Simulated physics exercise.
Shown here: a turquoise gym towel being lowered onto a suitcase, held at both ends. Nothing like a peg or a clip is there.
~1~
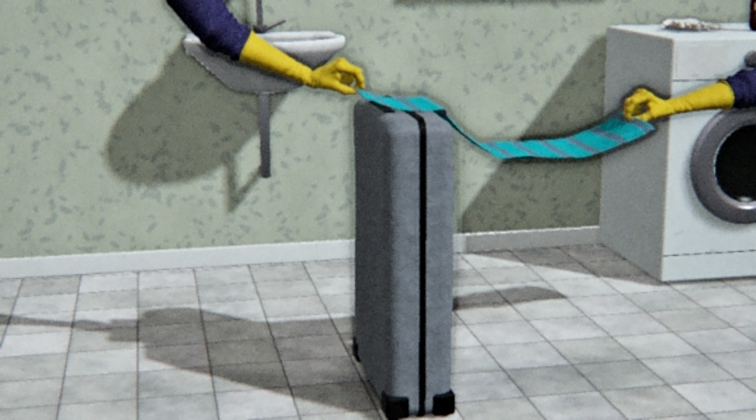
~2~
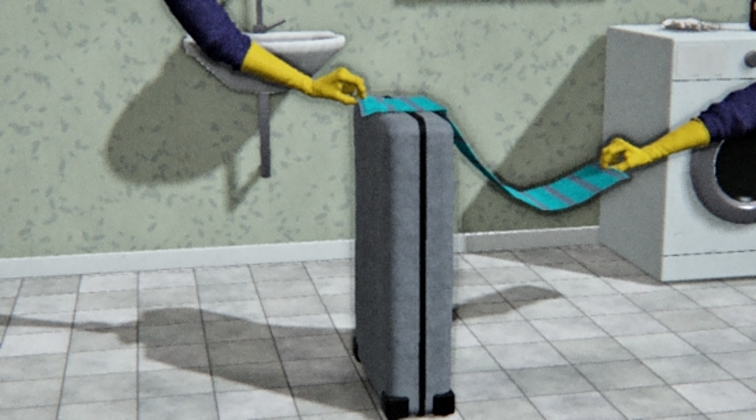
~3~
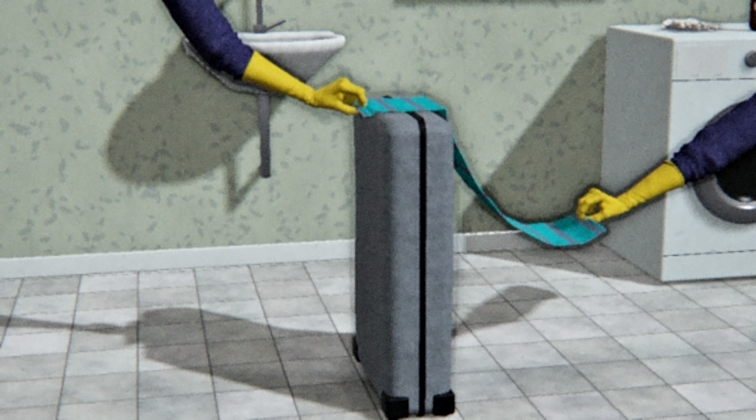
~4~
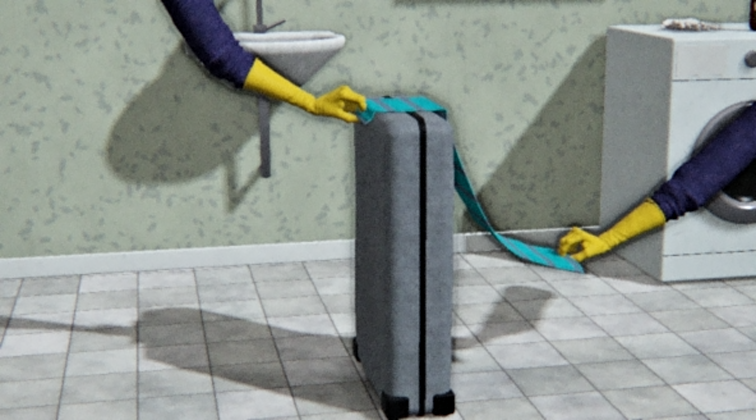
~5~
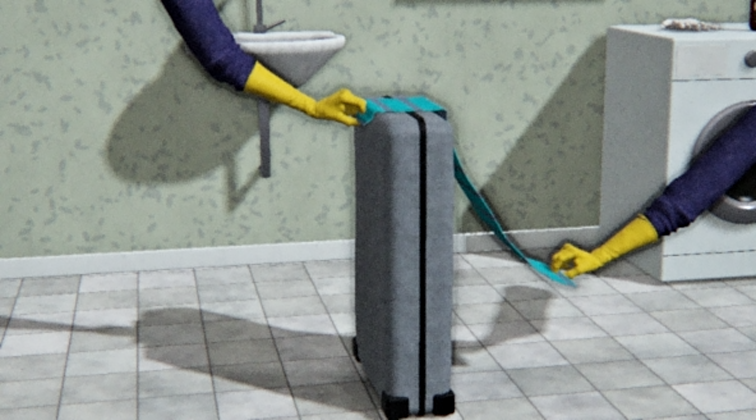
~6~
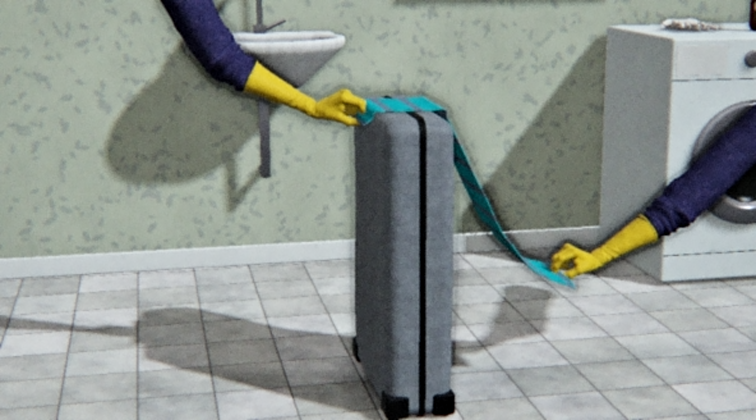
The clip opens on two yellow-gloved hands holding a turquoise towel by its ends, the left part over a grey upright suitcase. The right hand lowers its end down and inward, while the left dips slightly; finally both are nearly still, with more towel hanging on the right.
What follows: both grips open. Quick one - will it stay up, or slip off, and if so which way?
It'll slip off to the right.
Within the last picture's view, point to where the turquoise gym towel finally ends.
(469, 380), or nearly so.
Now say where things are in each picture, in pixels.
In the first picture, left end (365, 98); right end (650, 131); top of the suitcase (422, 124).
In the second picture, left end (366, 115); right end (624, 179).
In the third picture, left end (369, 116); right end (601, 233); top of the suitcase (422, 124).
In the fourth picture, left end (370, 121); right end (579, 272).
In the fifth picture, left end (368, 122); right end (572, 287).
In the sixth picture, left end (368, 123); right end (571, 288); far more of it on the right.
Then, 0.32 s after the last picture, gym towel sliding right.
Then, 0.58 s after the last picture, gym towel in a heap on the floor near (467, 374).
At rest, gym towel in a heap on the floor near (469, 380). The turquoise gym towel runs off to the right.
